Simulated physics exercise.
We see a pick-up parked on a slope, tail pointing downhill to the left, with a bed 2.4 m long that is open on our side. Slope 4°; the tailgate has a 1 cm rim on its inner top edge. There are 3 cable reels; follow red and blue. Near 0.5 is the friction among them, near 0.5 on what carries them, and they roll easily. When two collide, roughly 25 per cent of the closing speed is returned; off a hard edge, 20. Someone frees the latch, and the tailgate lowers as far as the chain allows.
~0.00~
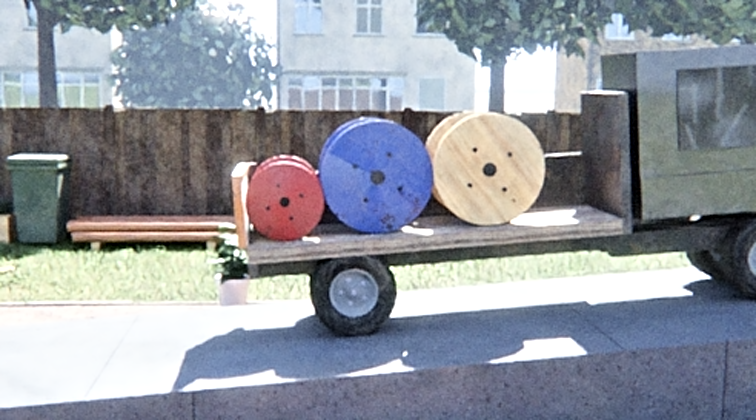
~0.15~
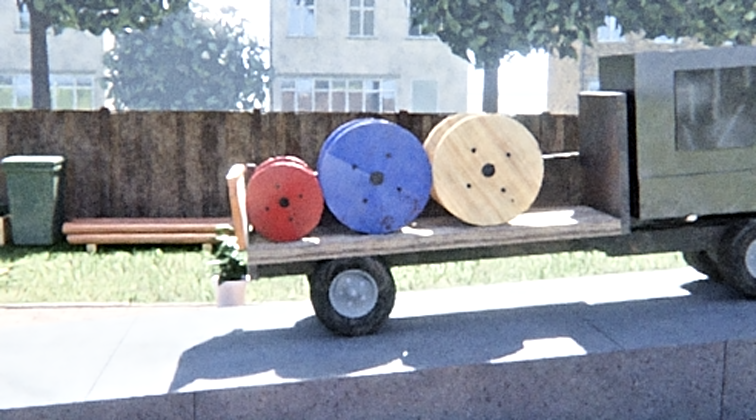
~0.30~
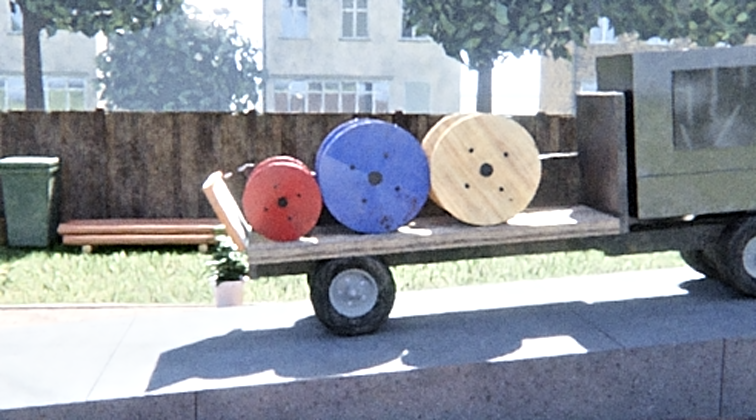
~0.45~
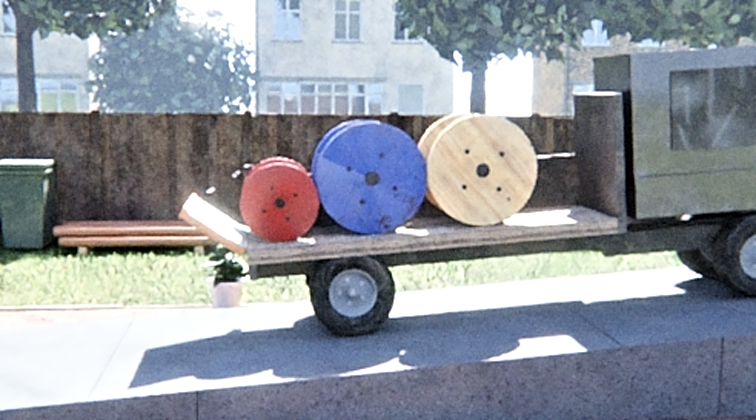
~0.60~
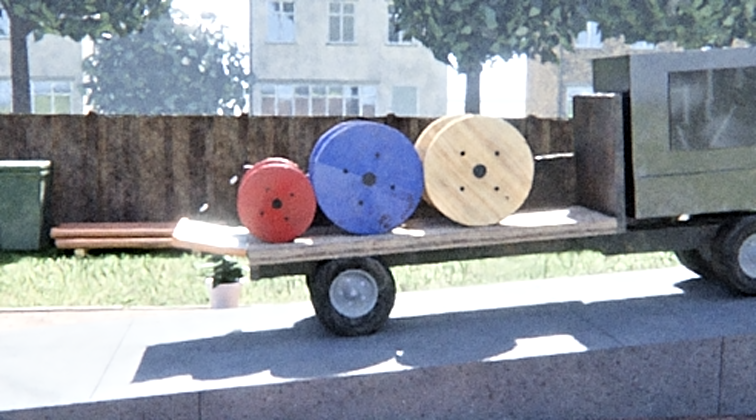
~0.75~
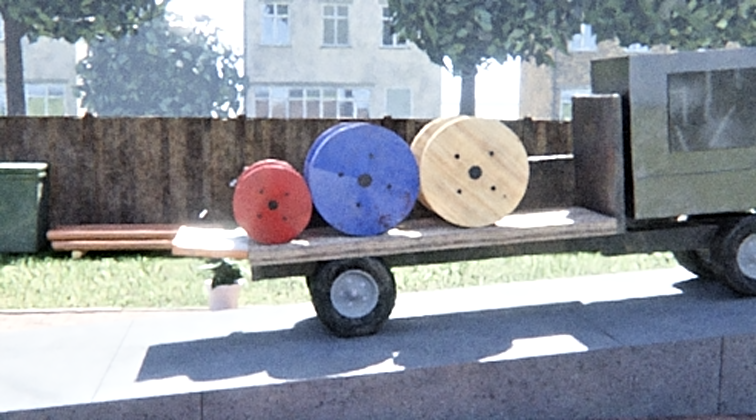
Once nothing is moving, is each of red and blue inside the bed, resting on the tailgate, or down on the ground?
Once nothing moves: Red reel - resting on the tailgate; blue - inside the bed.
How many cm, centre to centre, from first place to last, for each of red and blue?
Estimates - red near 50, blue near 50.
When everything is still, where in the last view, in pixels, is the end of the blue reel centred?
Roughly (305, 186).
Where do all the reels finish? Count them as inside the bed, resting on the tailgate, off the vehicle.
Respectively 2, 1, 0.
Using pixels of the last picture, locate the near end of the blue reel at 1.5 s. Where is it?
Roughly at (328, 184).
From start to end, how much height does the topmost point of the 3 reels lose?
5 cm.
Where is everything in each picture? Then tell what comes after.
The first frame shows red (285, 202), blue (378, 178); gate 86° above level, tip at (236, 178); 3 of the 3 make up the bottom layer on the bed.
The second frame shows red (284, 203), blue (377, 179); gate 82° above level, tip at (232, 180).
The third frame shows red (283, 203), blue (376, 178); gate 62° above level, tip at (208, 189).
The fourth frame shows red (280, 203), blue (373, 179); gate 34° above level, tip at (183, 214).
The fifth frame shows red (277, 204), blue (370, 180); gate 11° above level, tip at (175, 241).
The sixth frame shows red (273, 205), blue (365, 181); gate 5° above level, tip at (176, 250).
Then, 1.1 s in, red is on the bed, 10 cm short of the hinge, rolling left; blue is on the bed, 70 cm short of the hinge, rolling left; 0 gone off the back.
Then, 1.5 s in, red is on the gate, 5 cm past the hinge, rolling left; blue is on the bed, 55 cm short of the hinge, rolling left; 0 gone off the back.
In the end (2.4 s), red is on the gate, 20 cm past the hinge; blue is on the bed, 40 cm short of the hinge; 0 gone off the back.
